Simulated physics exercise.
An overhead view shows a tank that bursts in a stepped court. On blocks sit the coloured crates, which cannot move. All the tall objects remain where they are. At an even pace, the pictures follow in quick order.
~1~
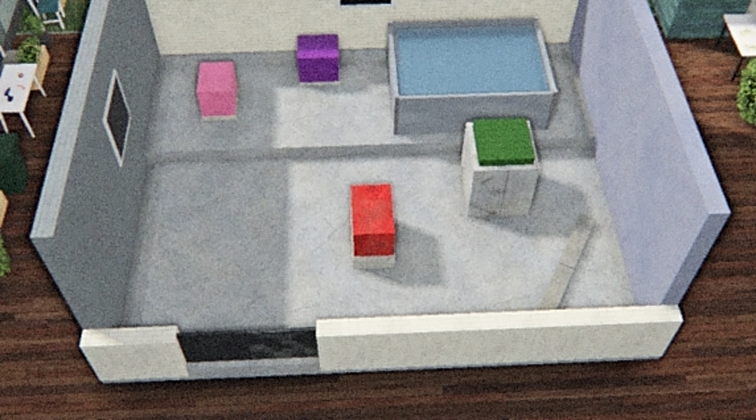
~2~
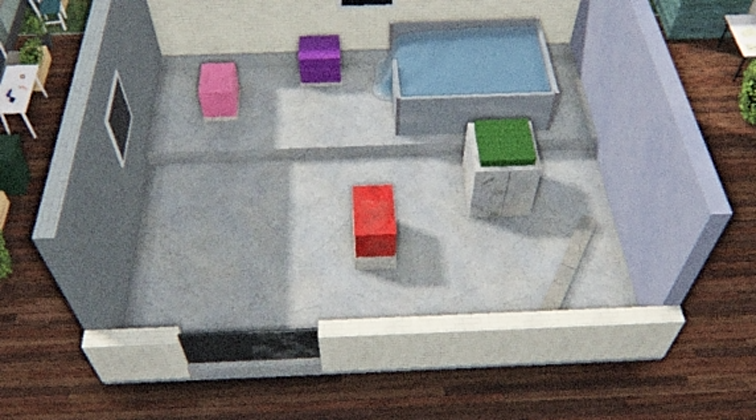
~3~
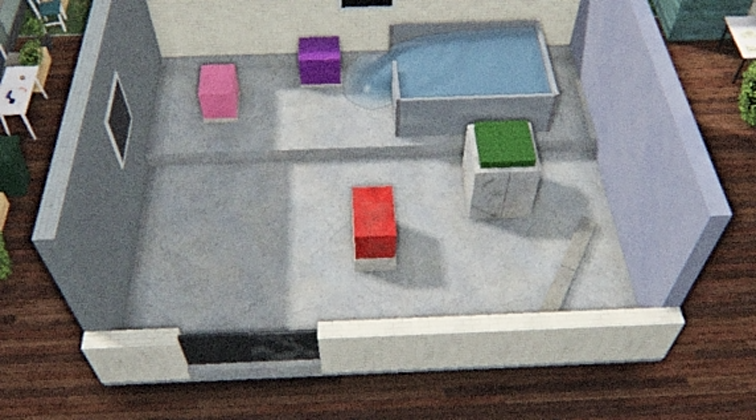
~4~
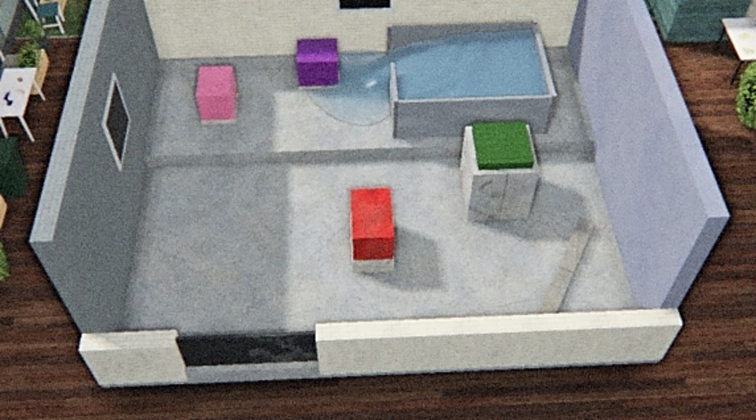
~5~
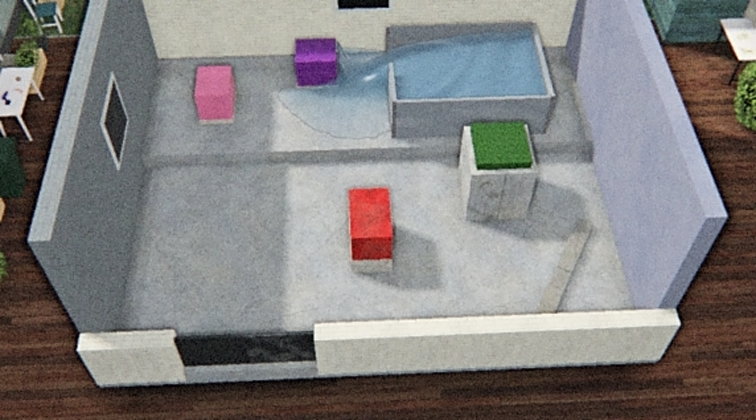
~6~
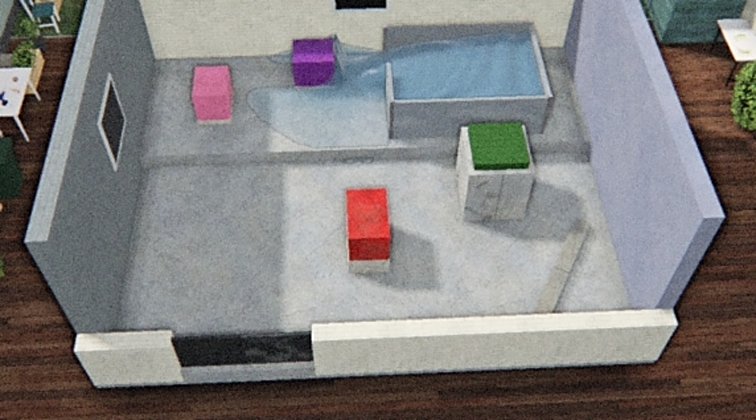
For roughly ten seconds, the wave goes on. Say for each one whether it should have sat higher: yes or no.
Red crate - no; pink crate - yes; purple crate - yes.
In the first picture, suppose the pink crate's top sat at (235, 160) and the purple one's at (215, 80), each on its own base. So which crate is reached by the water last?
I would point to the red crate.
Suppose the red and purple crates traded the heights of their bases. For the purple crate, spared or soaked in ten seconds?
The purple is overtopped.
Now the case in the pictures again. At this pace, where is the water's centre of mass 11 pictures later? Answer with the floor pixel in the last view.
Near (392, 103) in the last view.
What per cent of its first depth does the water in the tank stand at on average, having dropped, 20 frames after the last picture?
My reading is 46 %.
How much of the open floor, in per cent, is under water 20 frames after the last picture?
My estimate is near 65 per cent.
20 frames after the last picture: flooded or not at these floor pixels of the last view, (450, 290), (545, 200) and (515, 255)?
One after the other: No water, no water, free of water.
A moment on, water covers 20 % of the floor; the red crate not reached, the pink crate water round its plinth, the purple crate water round its plinth.
Next, water covers 45 % of the floor; the red crate water round its plinth, the pink crate water round its plinth, the purple crate water round its plinth.
Then, water covers 65 % of the floor; the red crate water round its plinth, the pink crate water round its plinth, the purple crate water round its plinth.
Later, water covers 85 % of the floor; the red crate water round its plinth, the pink crate water round its plinth, the purple crate water round its plinth.
In the end, water covers 95 % of the floor; the red crate stayed above the water, the pink crate was topped, the purple crate was topped.
